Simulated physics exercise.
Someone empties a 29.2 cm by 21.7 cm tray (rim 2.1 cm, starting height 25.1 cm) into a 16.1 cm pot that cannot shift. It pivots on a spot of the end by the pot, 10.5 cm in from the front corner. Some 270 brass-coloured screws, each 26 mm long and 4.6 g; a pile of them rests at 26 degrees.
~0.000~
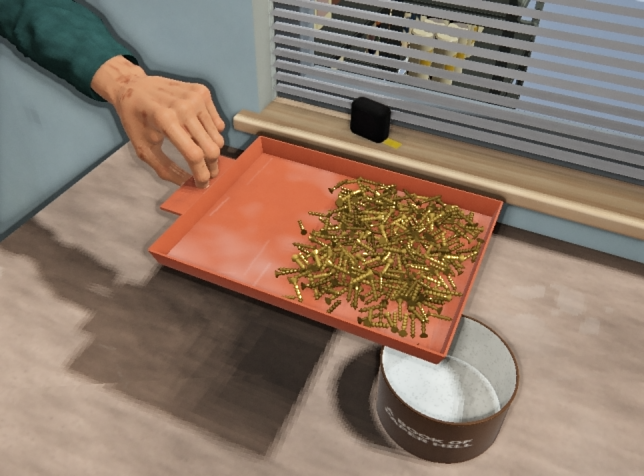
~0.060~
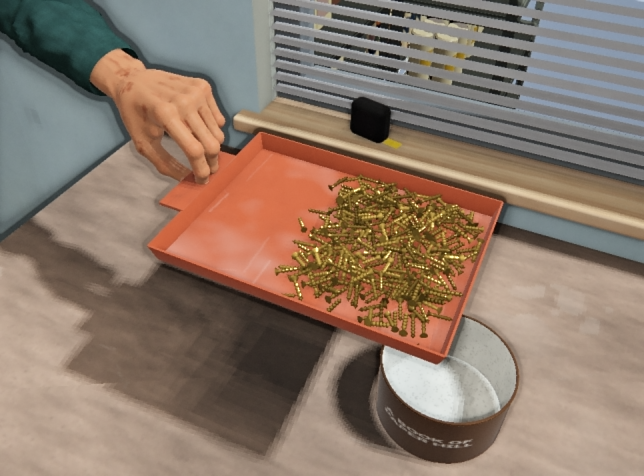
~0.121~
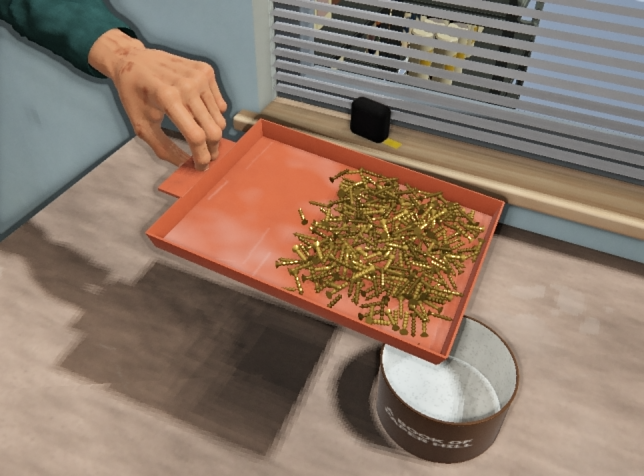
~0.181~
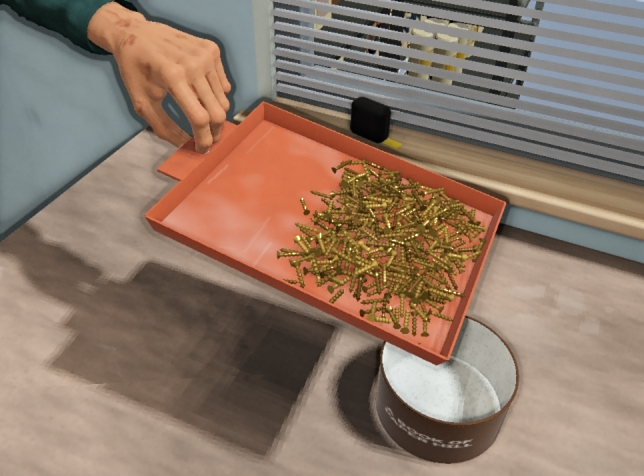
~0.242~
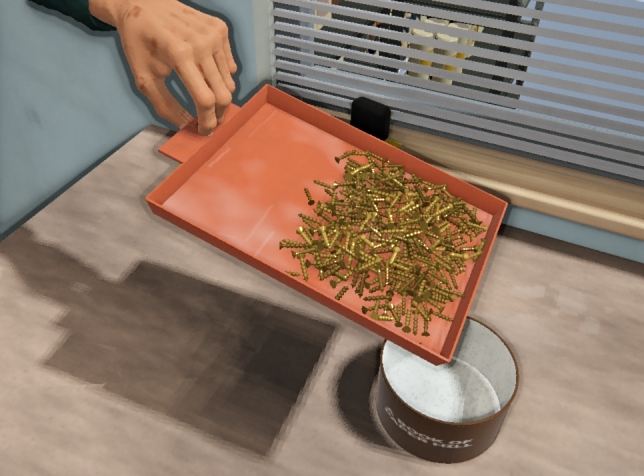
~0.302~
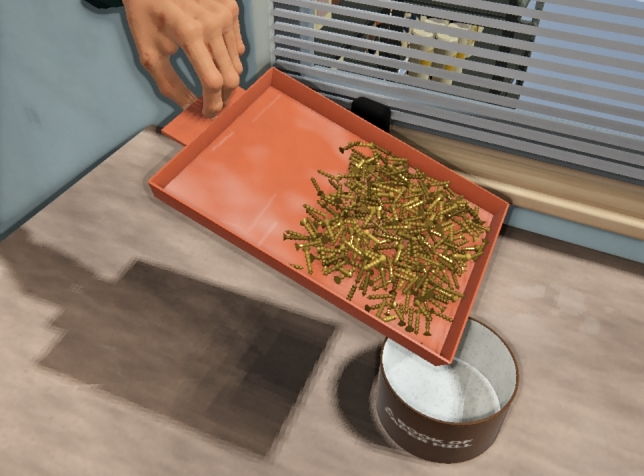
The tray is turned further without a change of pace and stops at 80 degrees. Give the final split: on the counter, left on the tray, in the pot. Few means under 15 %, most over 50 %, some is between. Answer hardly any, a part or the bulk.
Counter: The bulk, tray: Hardly any, pot: A part.
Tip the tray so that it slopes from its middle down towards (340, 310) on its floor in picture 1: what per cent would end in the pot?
About 0 per cent.
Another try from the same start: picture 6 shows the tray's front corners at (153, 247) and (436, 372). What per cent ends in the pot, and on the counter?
Pot 0, counter 95.
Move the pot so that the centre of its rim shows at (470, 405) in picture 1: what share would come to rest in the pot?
About 70 per cent.
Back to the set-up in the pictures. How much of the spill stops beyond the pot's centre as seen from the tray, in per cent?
Some 100 per cent.
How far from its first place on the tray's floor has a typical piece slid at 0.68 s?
About 4 cm.
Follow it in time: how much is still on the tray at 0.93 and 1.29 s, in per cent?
About 95, 20.
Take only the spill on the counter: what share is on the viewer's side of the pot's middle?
About 70 per cent.
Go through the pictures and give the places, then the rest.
Tray tilt 0 degrees, front corners at (156, 248) and (440, 349); middle of the pieces at (387, 250); pot at (449, 363), in the first frame.
Tray tilt 1 degrees, front corners at (155, 244) and (441, 350); middle of the pieces at (387, 248), in the second frame.
Tray tilt 5 degrees, front corners at (154, 231) and (442, 351), lowest corner right front; middle of the pieces at (388, 245), in the third frame.
Tray tilt 9 degrees, front corners at (153, 214) and (444, 352), lowest corner right front; middle of the pieces at (390, 240), in the fourth frame.
Tray tilt 14 degrees, front corners at (154, 198) and (445, 354), lowest corner right front; middle of the pieces at (392, 236), in the fifth frame.
Tray tilt 19 degrees, front corners at (157, 181) and (447, 355), lowest corner right front; middle of the pieces at (396, 232); pot at (449, 363). The tray's pace is about 80 degrees a second, in the sixth frame.
After 0.68 s, tilt 49 degrees; the tray holds 100 %, the pot 0 %.
After 0.93 s, tilt 68 degrees; the tray holds 95 %, the pot 0 %.
Then, at 1.29 s, tilt 80 degrees; the tray holds 20 %, the pot 20 %.
By 3.0 s all is still; counter 60 %, tray 0 %, pot 40 %.
